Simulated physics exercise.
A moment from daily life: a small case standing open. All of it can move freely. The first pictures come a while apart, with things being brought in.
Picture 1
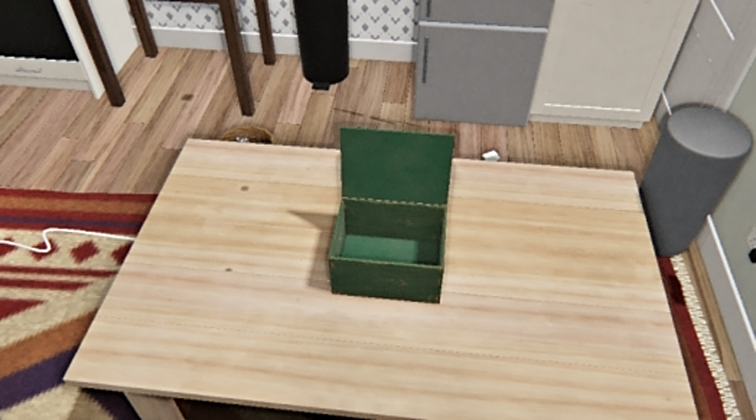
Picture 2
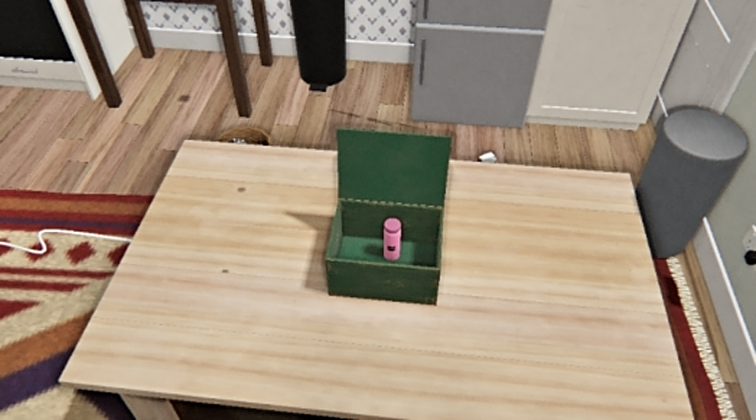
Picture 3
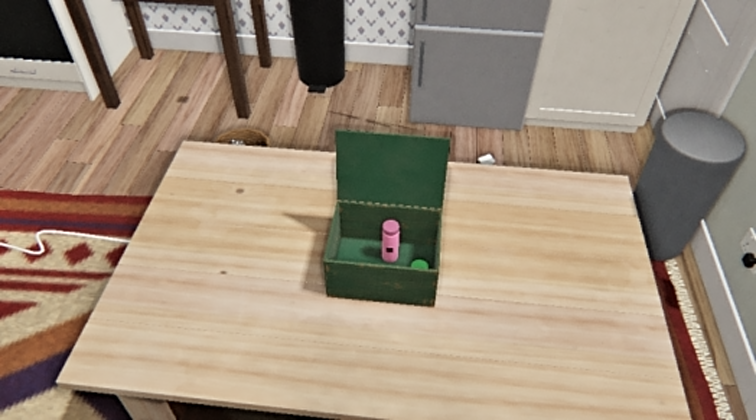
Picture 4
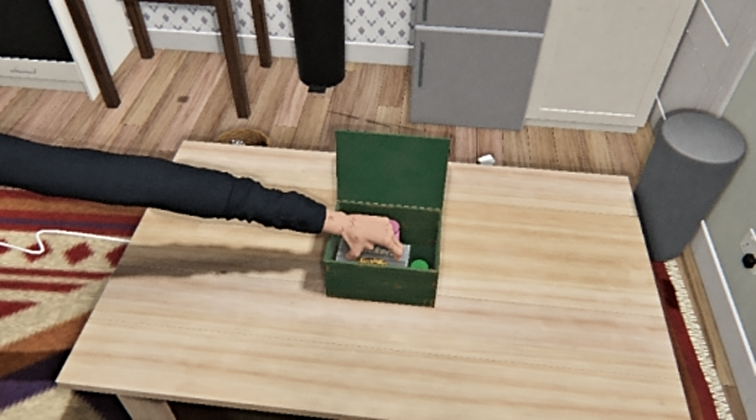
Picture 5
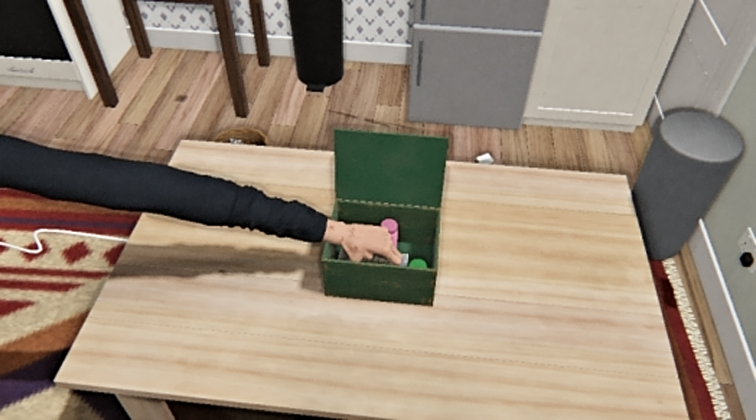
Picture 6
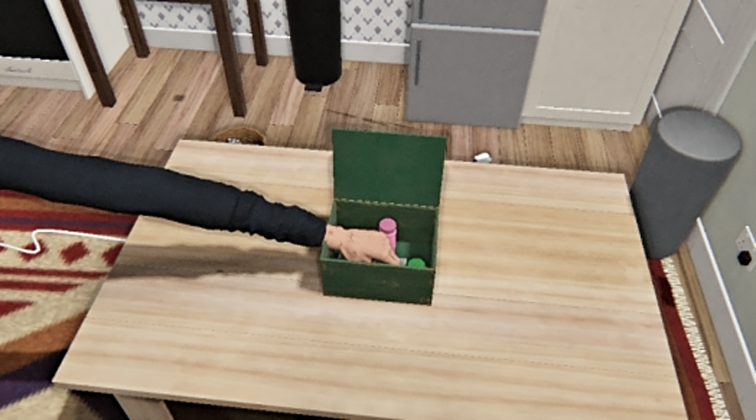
Open green box on a wooden table gaining a pink shaker, then a green item, before a hand lowers another object inside.
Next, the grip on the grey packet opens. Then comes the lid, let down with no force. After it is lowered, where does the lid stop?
Well, the lid goes all the way down, see.
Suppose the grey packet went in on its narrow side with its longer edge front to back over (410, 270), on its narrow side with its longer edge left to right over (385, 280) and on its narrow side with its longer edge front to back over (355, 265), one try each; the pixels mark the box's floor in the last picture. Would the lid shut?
With the first placement it can't come down; with the second it drops into place; with the third it drops into place.
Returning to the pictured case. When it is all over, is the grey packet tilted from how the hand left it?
After all that, it keeps its set angle.
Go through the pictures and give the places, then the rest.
In the first frame, the last thing is not in view yet.
In the second frame, the last thing is not in view yet; pink shaker (392, 240).
In the third frame, the last thing is not in view yet; pink shaker (390, 241).
The fourth frame shows on its way.
The fifth frame shows on its way.
The sixth frame shows put in, still held; pink shaker (387, 240).
Then, 1.40 s after the last picture, lid 72° above the rim.
Then, 2.00 s after the last picture, lid 31° above the rim.
At rest, lid shut; all 3 in place. Seen from the same camera at the end, grey packet near (370, 273).
